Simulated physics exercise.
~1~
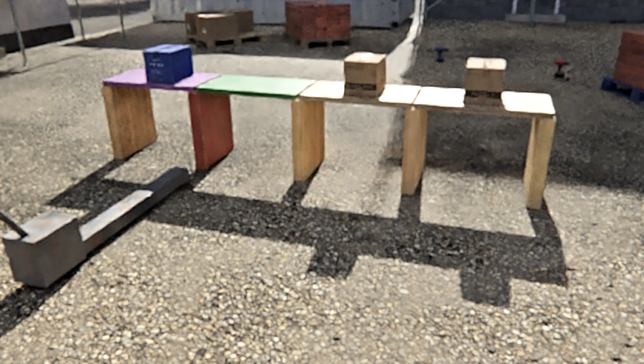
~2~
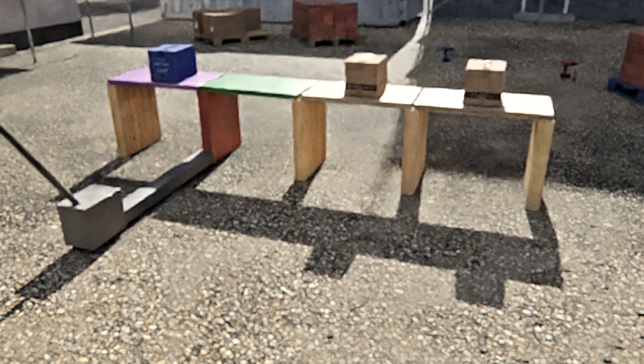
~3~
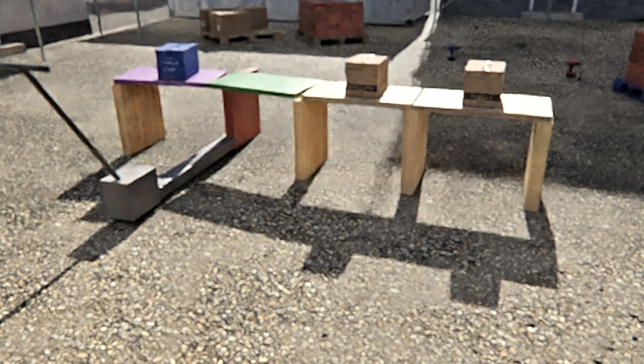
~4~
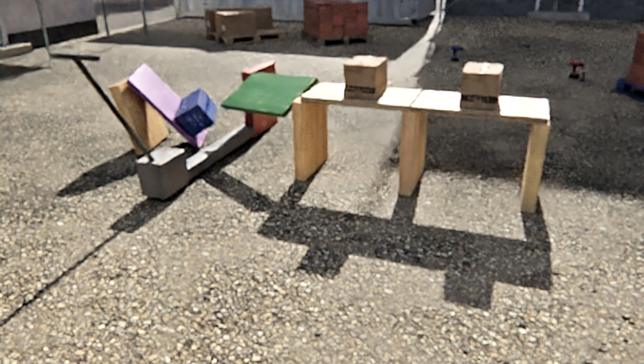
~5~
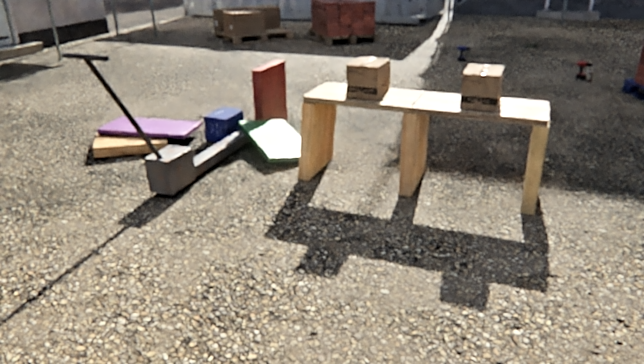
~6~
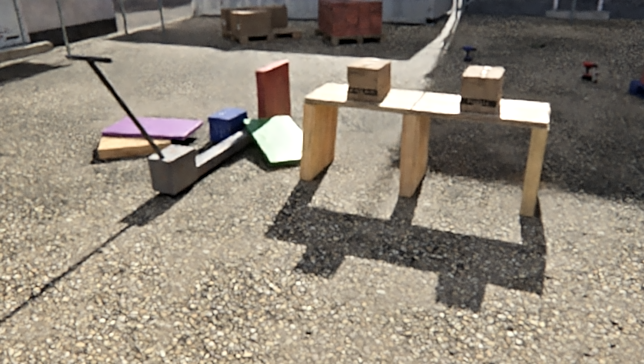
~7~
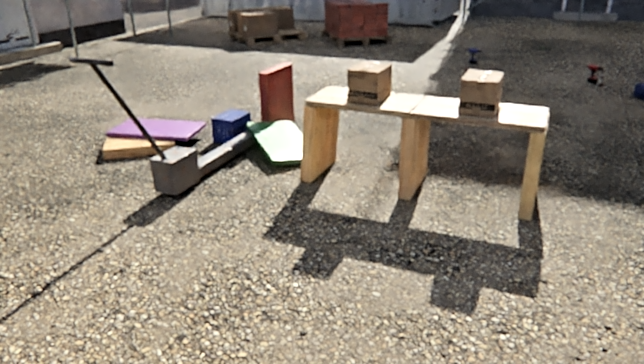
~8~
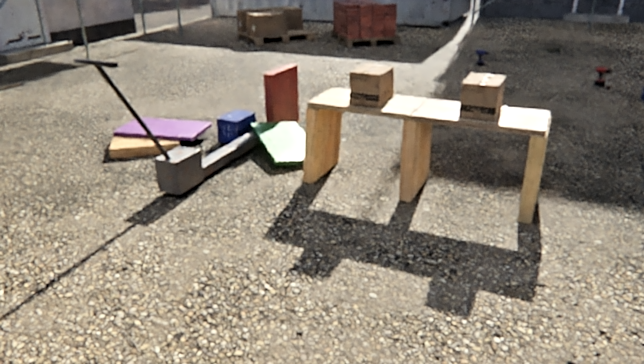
The clip shows a floor jack pushing the red upright out from under a row of boards, so the purple and green boards and the blue carton drop to the ground, while the red upright stays standing and the right-hand boards still hold two cardboard boxes.
